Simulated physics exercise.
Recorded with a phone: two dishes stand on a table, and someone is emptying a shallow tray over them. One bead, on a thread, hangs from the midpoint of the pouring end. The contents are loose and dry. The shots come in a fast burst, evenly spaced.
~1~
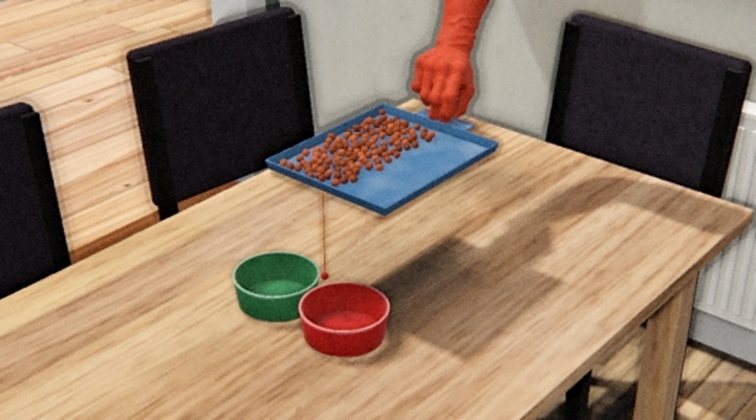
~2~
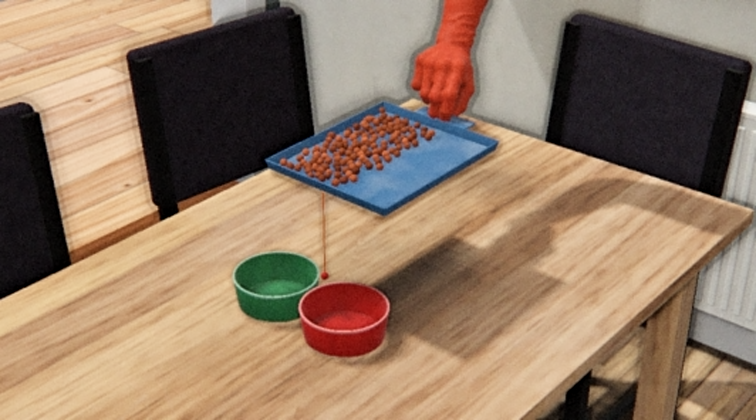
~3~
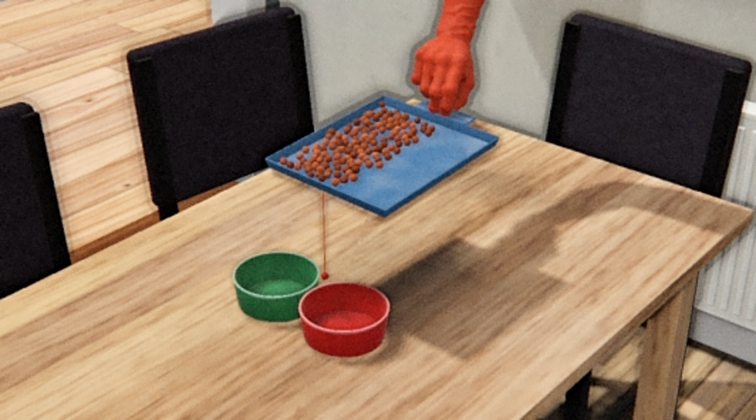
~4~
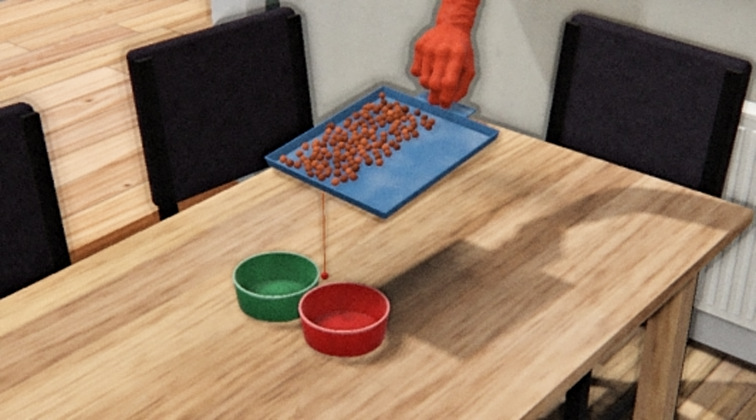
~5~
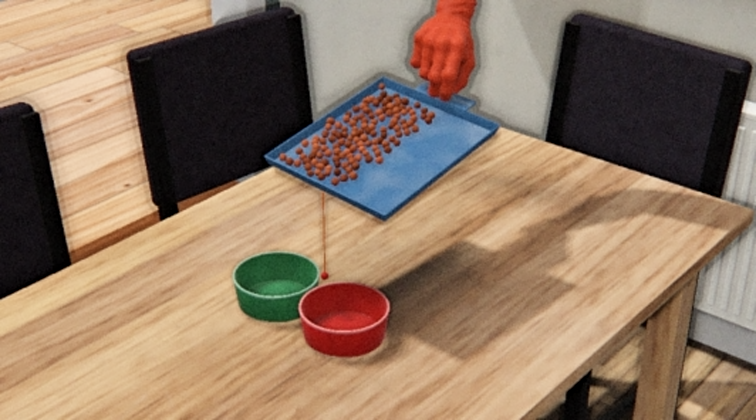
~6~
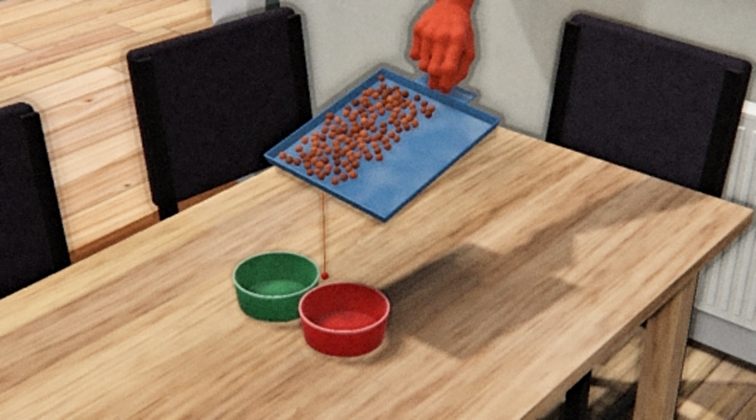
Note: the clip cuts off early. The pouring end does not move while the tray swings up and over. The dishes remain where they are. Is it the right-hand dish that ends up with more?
Short answer, the right dish, that's where more goes.
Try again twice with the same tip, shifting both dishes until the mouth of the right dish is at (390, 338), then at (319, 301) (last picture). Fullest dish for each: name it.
Case one: The dish at left. Case two: The dish at right.
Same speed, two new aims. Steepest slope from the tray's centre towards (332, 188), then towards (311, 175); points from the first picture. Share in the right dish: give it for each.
Respectively 30 % and 0 %.
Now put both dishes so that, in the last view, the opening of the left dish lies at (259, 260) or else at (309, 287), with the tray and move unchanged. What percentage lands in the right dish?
It comes to near 40 per cent the first time and near 60 per cent the second time.
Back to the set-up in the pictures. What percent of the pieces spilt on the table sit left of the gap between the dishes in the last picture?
It comes to about 40 percent.
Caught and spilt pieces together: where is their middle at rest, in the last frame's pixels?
Once nothing moves, the middle sits near (343, 335).
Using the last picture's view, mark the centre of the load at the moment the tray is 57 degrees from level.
Look around (356, 172) in the last picture.
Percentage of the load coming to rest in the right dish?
Close to 70 per cent.
Just after the last frame, tray tipped steeply; almost all on the tray; just a few in the air.
A moment on, tray tipped right over; almost all on the tray; just a few in the right dish; just a few outside both.
Further on, tray tipped past a quarter turn; roughly two thirds in the right dish; roughly a third outside both.
When it is over, tray tipped past a quarter turn; roughly two thirds in the right dish; not one in the left dish; roughly a third outside both.
